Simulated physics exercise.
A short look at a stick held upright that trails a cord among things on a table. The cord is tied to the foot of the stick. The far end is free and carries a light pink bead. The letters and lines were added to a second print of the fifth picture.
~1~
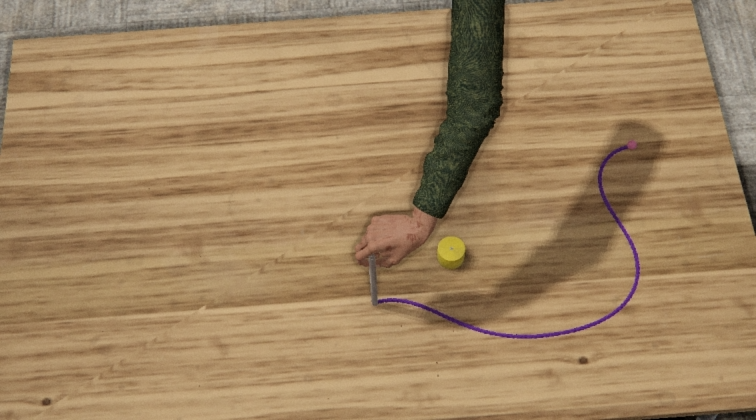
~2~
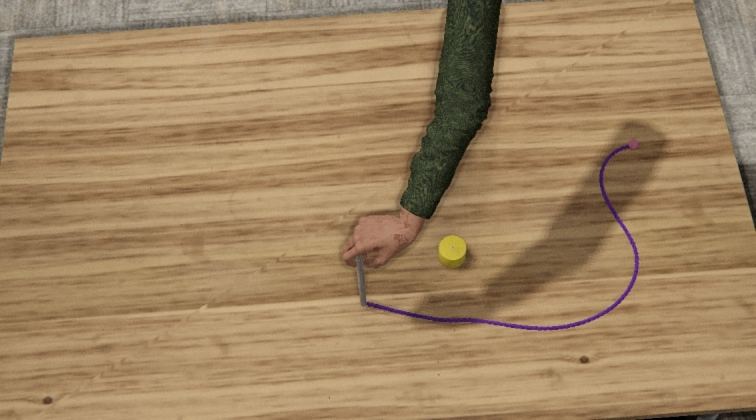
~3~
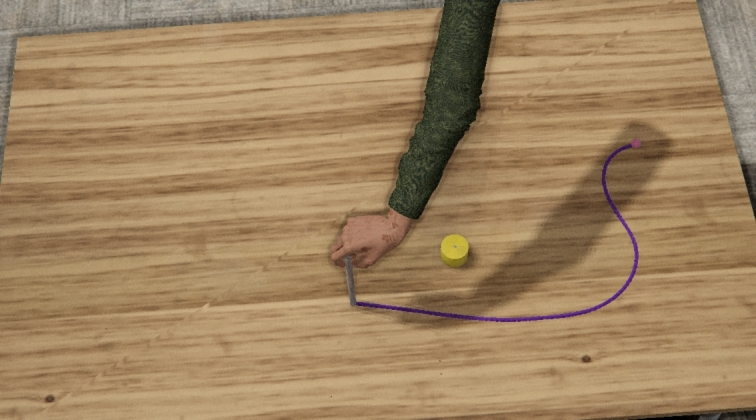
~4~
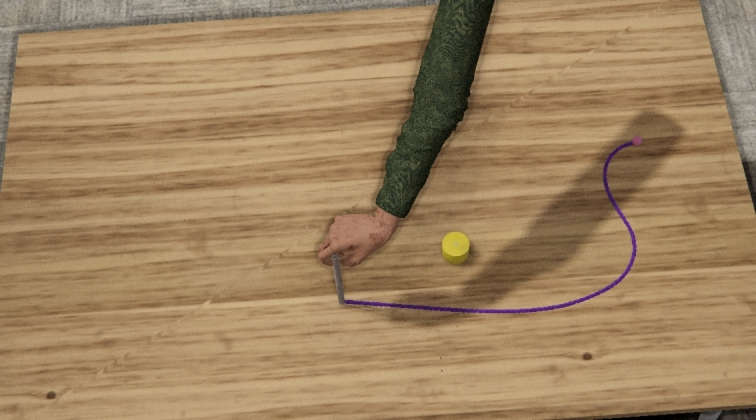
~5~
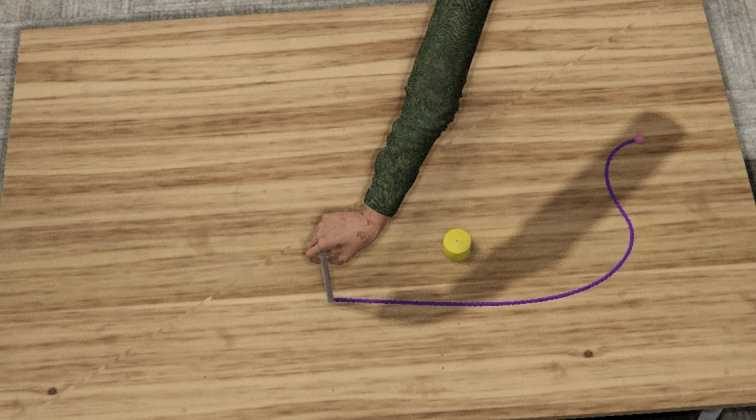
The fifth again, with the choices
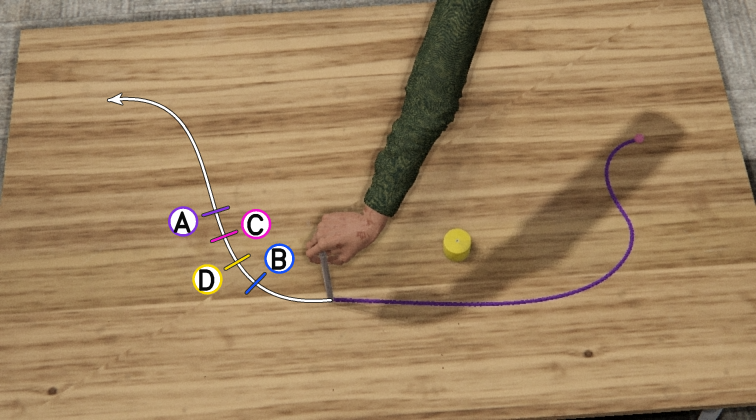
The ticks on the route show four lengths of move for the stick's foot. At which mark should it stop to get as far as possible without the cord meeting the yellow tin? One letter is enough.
Stop at D.
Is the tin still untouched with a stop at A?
No.
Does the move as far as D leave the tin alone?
Yes.
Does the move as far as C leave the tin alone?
No.
On the copy, A at (216, 211); B at (256, 283); C at (224, 236); D at (237, 262); the route from (331, 300) via (211, 193) to (109, 100).
On D. First, foot of the stick (292, 300), middle of the cord (532, 283), free end (639, 138).
Then, foot of the stick (257, 285), middle of the cord (495, 273), free end (638, 139).
Finally, foot of the stick (237, 263), middle of the cord (472, 266), free end (632, 142); nothing has been touched.
By contrast, A brings the cord against the tin; B is safe but short; C brings the cord against the tin.
